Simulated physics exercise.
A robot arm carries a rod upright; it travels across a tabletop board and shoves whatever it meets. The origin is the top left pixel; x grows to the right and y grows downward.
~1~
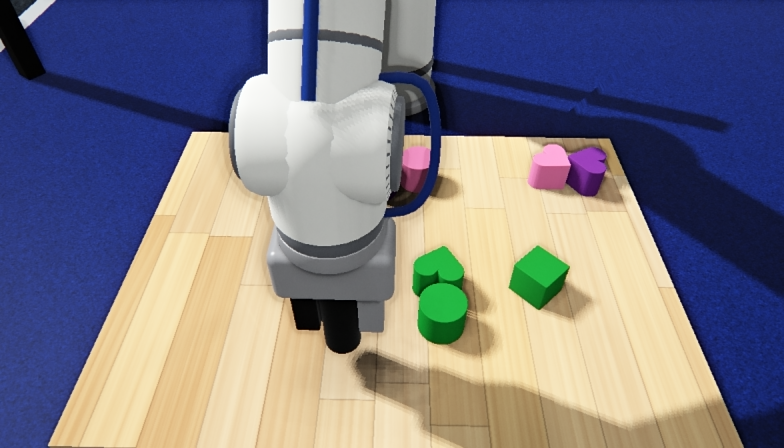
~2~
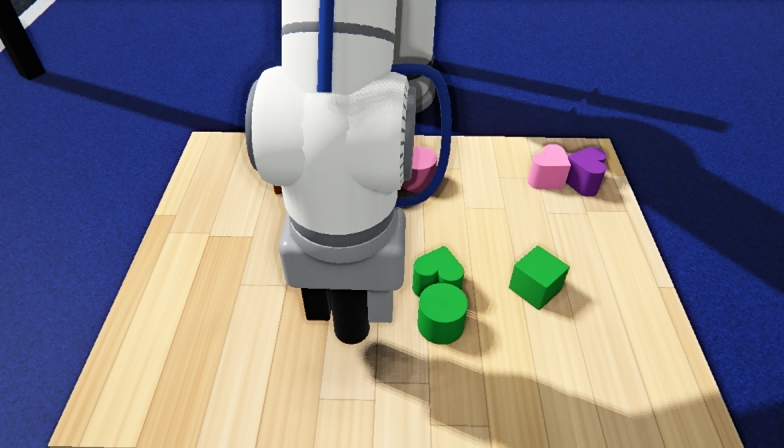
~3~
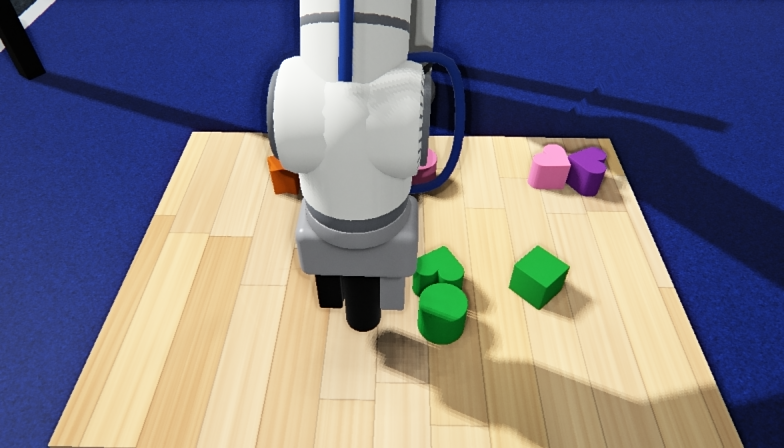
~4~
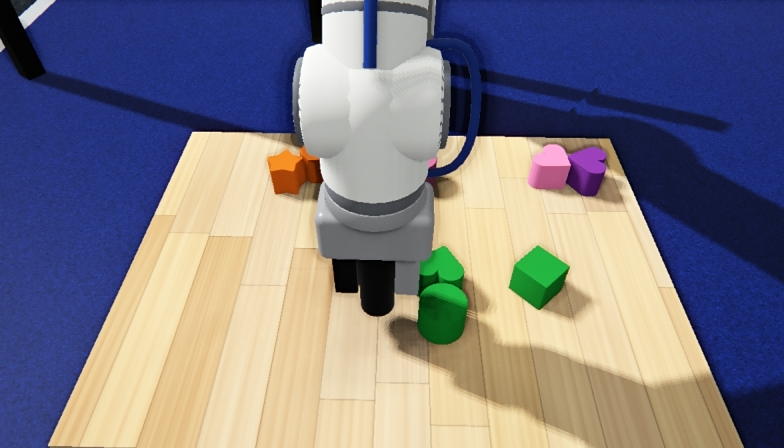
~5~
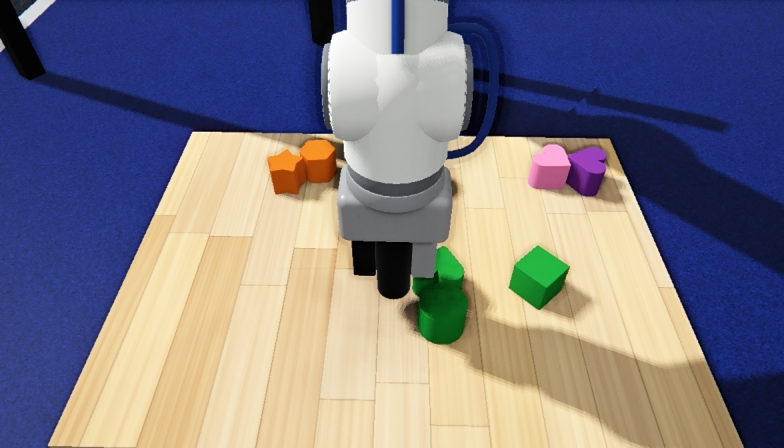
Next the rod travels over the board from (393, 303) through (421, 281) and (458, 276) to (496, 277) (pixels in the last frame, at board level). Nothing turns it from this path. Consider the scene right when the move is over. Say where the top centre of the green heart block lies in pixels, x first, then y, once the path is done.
At the end it should sit near (538, 263).
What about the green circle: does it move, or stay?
At the end, its place is the same.
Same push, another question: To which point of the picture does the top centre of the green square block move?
I'd place it at (581, 277), taking the centre of its top.
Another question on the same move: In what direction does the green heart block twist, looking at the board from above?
It twists clockwise.
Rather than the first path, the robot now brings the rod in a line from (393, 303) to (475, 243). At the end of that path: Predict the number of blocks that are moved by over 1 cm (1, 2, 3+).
This push will displace one block.
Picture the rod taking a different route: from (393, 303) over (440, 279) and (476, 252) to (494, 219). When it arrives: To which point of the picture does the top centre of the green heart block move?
When the path ends, it will be at (510, 243).
The first path, step by step. One third of the way, rod (423, 265); green heart block (464, 257), turned 30° clockwise.
Two thirds of the way, rod (461, 260); green heart block (501, 259), turned 55° clockwise; green square block (546, 266).
At the end, rod (500, 260); green heart block (538, 263), turned 75° clockwise; green circle unmoved; green square block (581, 277).
